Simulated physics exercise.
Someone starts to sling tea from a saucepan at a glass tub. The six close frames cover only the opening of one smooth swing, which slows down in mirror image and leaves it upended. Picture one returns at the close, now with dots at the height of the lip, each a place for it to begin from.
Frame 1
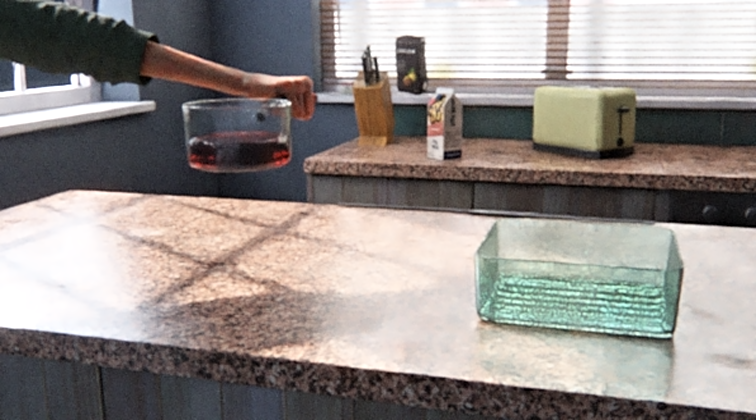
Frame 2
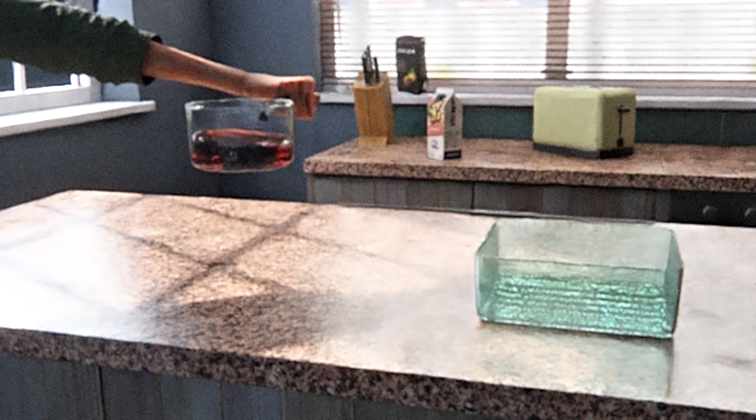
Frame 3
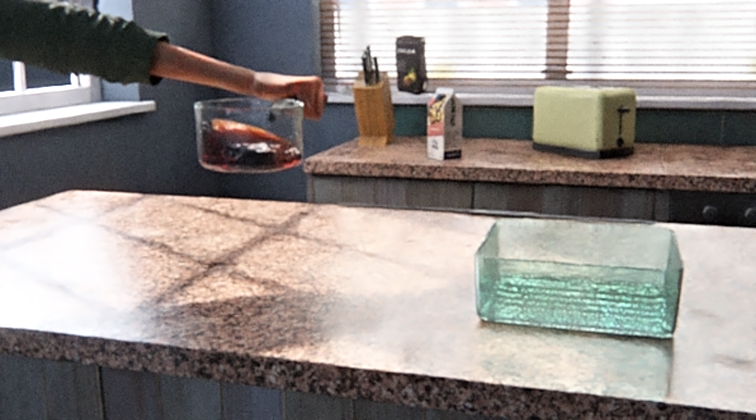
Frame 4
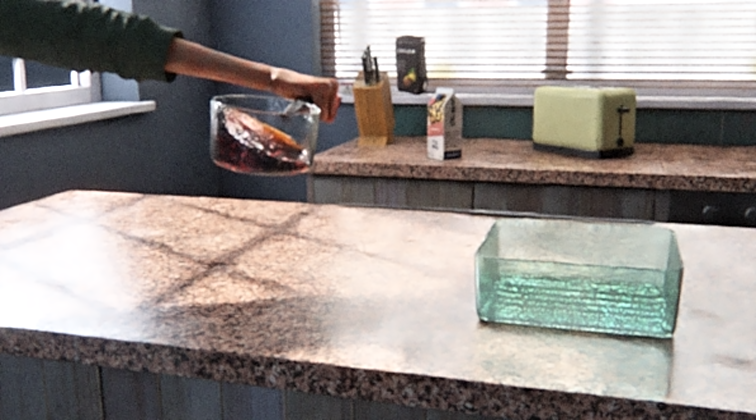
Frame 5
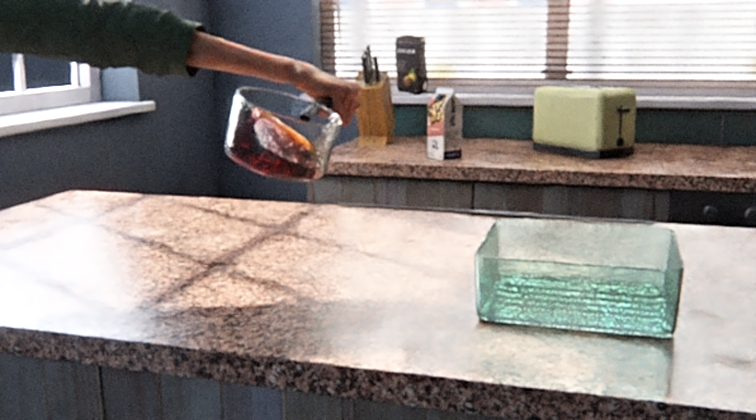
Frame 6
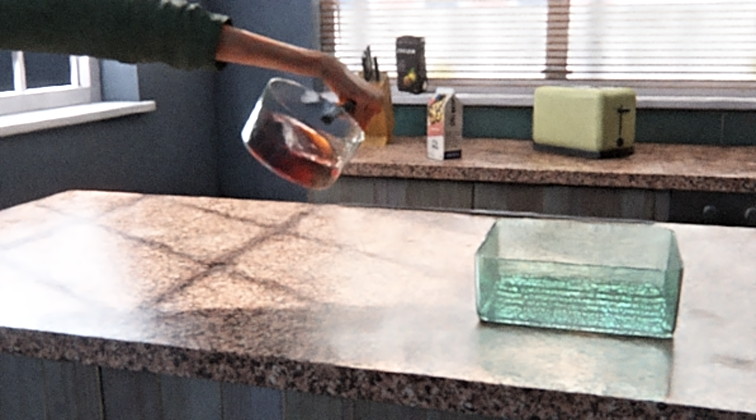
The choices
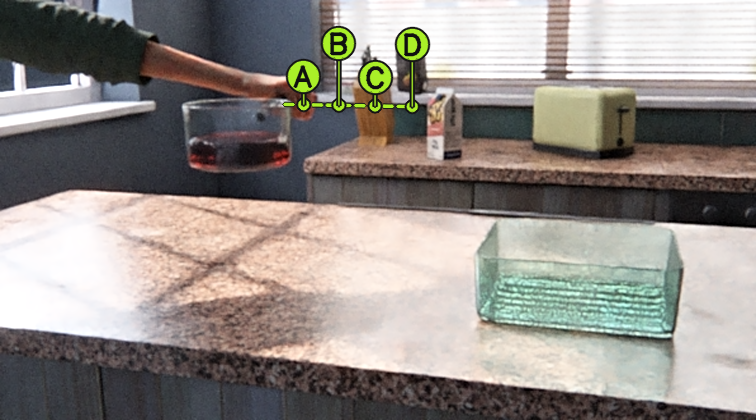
In the video, a hand holds a clear glass pan of reddish-brown liquid above a speckled countertop, moves it a short way right, and tilts it gradually as the liquid sloshes inside; a greenish glass tub sits still at right.
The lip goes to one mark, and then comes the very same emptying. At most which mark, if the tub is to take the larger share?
I would pick spot A.
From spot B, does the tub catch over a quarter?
Yes.
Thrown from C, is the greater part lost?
No.
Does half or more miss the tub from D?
No, not at all.
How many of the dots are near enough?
All of them.
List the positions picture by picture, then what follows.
In the first picture, upright, lip at (284, 104); tub from (476, 318) to (676, 336); nothing has left yet.
In the second picture, upright, lip at (287, 104); nothing has left yet.
In the third picture, upright, lip at (297, 105); nothing has left yet.
In the fourth picture, tipped about 7°, lip at (315, 111); nothing has left yet.
In the fifth picture, tipped about 19°, lip at (337, 123); nothing has left yet.
In the sixth picture, tipped about 34°, lip at (359, 140); nothing has left yet.
In lime, A at (303, 104); B at (338, 105); C at (375, 105); D at (412, 106).
Choosing A, about 63 % lands in the tub, 16 % falls short and 21 % goes beside or beyond.
Choosing B, about 66 % lands in the tub, 9 % falls short and 25 % goes beside or beyond.
Choosing C, about 79 % lands in the tub, 10 % falls short and 11 % goes beside or beyond.
Choosing D, about 84 % lands in the tub, 5 % falls short and 11 % goes beside or beyond.
